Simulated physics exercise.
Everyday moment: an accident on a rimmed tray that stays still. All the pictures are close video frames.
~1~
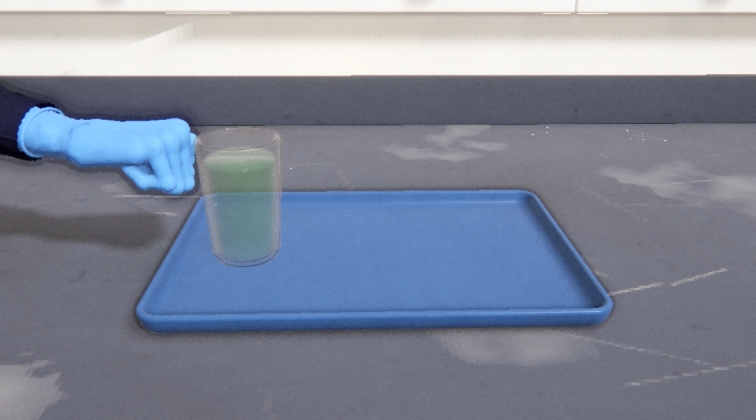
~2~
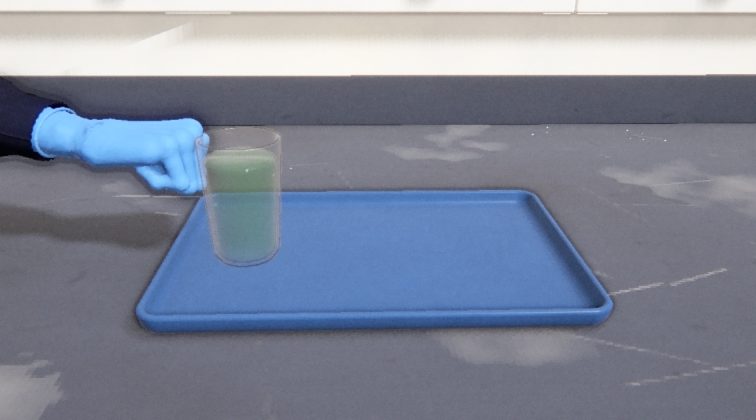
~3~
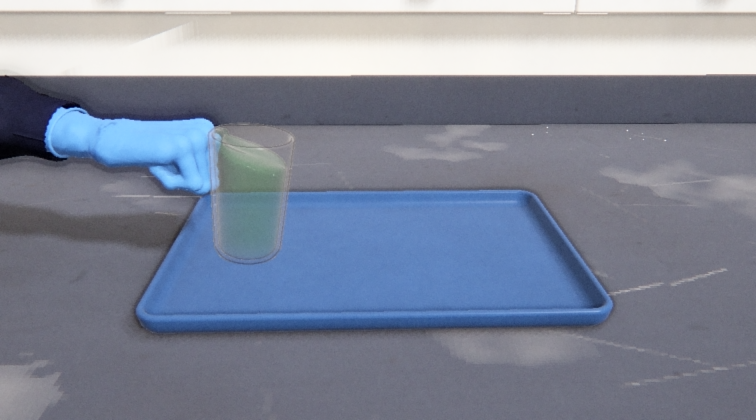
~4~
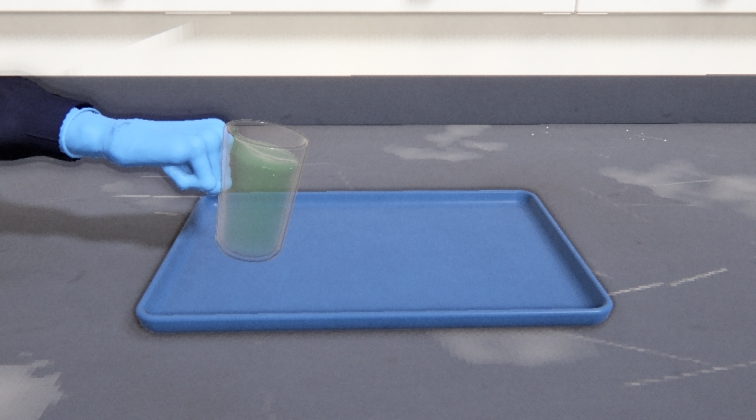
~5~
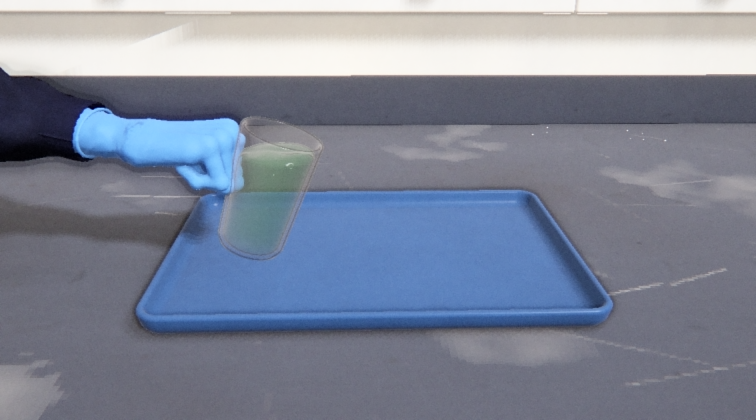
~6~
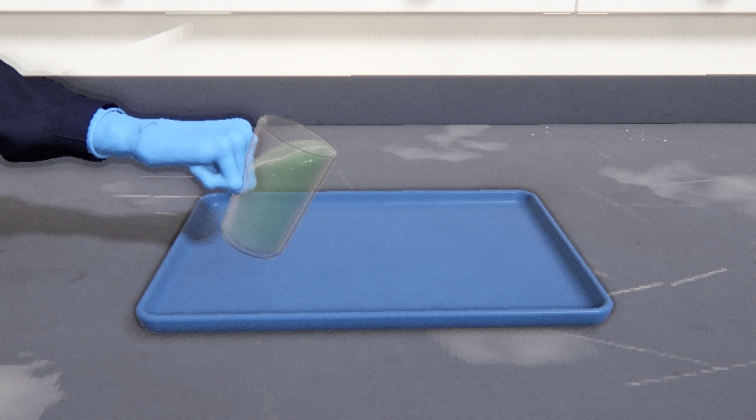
To begin with, a blue-gloved hand holds a clear cup of green liquid upright over the left side of a blue tray on a dark grey countertop. The hand then moves slightly to the right, gradually tilting the cup rightward until it leans at a clear slant, the liquid near its rim.
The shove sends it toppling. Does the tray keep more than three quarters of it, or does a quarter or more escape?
Over a quarter gets out.
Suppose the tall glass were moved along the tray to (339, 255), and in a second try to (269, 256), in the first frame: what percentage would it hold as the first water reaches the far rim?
First 80 per cent, second 60 per cent.
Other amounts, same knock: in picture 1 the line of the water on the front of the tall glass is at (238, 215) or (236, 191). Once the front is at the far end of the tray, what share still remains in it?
I'd put it at around 50 percent the first time and around 60 percent the second.
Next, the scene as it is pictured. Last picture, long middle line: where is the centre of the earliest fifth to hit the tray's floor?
It lands around (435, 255).
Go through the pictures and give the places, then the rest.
In the first picture, tilt 0°; right rim (279, 140); surface from (204, 156) to (278, 156); the tray's far rim is at (564, 241); the tray is clear ahead.
In the second picture, tilt 0°; right rim (279, 140); surface from (205, 156) to (278, 156).
In the third picture, tilt 6°; right rim (292, 141); surface from (215, 131) to (287, 161).
In the fourth picture, tilt 12°; right rim (307, 144); surface from (230, 129) to (300, 157).
In the fifth picture, tilt 19°; right rim (321, 148); surface from (239, 156) to (316, 150).
In the sixth picture, tilt 26°; right rim (335, 155); surface from (244, 170) to (334, 145).
A moment on, the tall glass lies on its side and 98 per cent is in the glass, 2 on the tray and 1 above or beyond its rim.
Next, the tall glass lies on its side and 59 per cent is in the glass, 38 on the tray and 3 above or beyond its rim.
Then the tall glass lies on its side and 35 per cent is in the glass, 42 on the tray and 23 above or beyond its rim.
Later the tall glass lies on its side and 18 per cent is in the glass, 44 on the tray and 38 above or beyond its rim.
Finally, 62 per cent is held by tray and glass, 38 is off the tray.
